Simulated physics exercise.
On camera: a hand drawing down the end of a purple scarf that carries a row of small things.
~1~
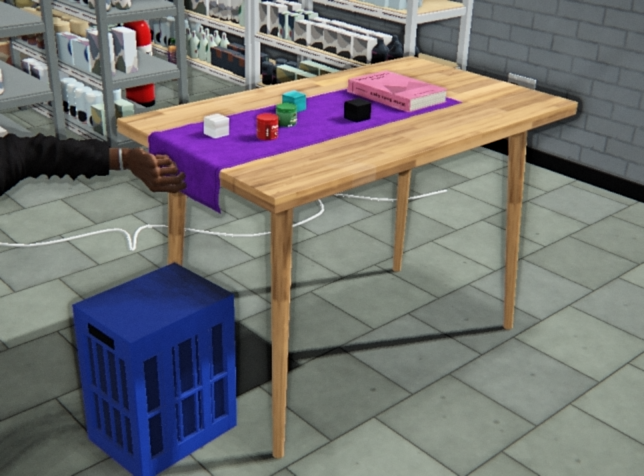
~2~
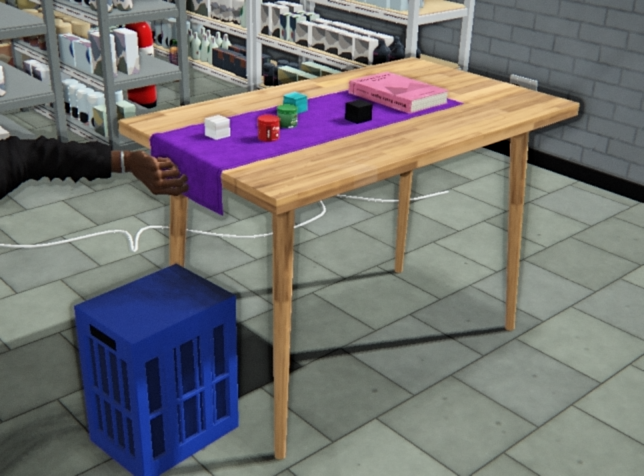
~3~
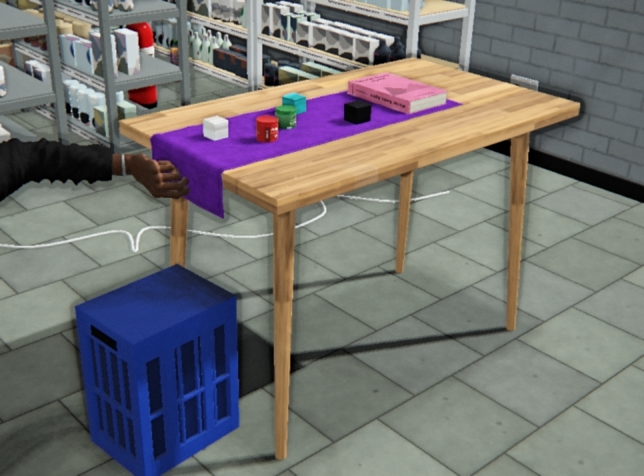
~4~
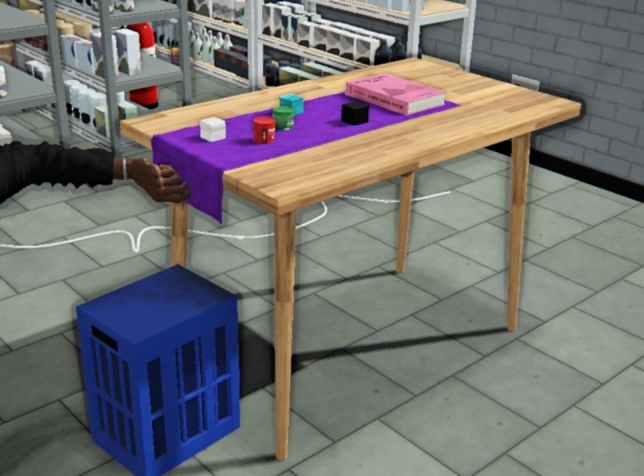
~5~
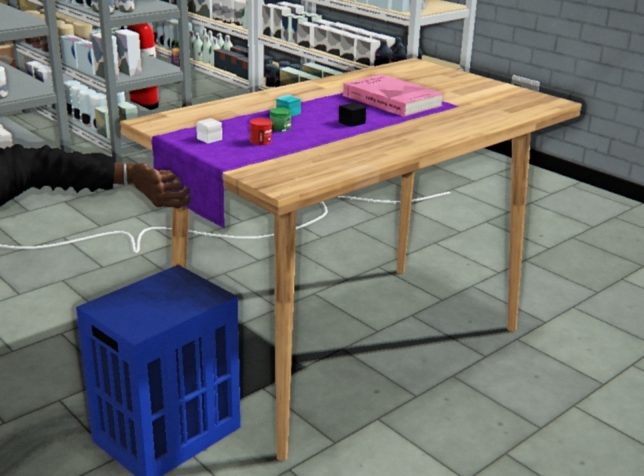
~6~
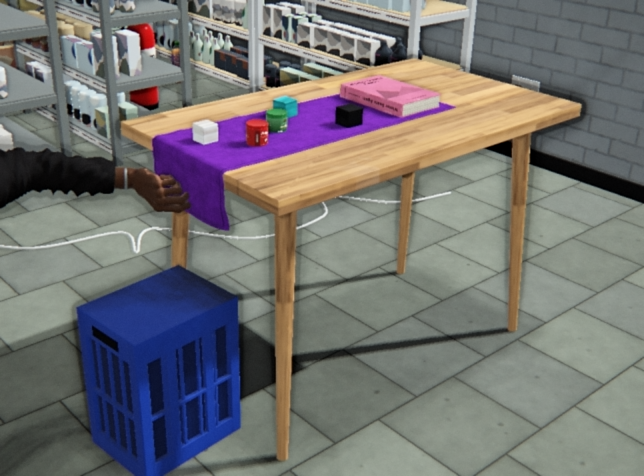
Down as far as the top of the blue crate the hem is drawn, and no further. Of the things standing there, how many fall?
Two end up below.
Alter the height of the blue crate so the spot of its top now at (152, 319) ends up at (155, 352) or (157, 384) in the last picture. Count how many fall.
Counting them gives 3 and 4.
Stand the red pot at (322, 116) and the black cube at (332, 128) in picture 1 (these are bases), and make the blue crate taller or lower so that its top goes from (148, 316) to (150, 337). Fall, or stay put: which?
Observed: Red pot remains seated; black cube remains seated.
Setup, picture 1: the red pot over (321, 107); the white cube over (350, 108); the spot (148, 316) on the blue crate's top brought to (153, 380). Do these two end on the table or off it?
As for the red pot, it holds its spot; as for the white cube, it holds its spot.
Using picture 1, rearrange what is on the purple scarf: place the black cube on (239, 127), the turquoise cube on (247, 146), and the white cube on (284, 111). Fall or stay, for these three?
The black cube is off the top, the turquoise cube is off the top, the white cube is still on top.
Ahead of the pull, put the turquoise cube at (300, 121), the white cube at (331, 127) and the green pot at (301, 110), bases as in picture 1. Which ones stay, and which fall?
Turquoise cube - stays aboard, white cube - stays aboard, green pot - stays aboard.
A little later, hem near (189, 257); white cube gone.
Next, hem on the crate; white cube and red pot gone.
When it is over, hem on the crate; white cube and red pot gone. The table loses two.
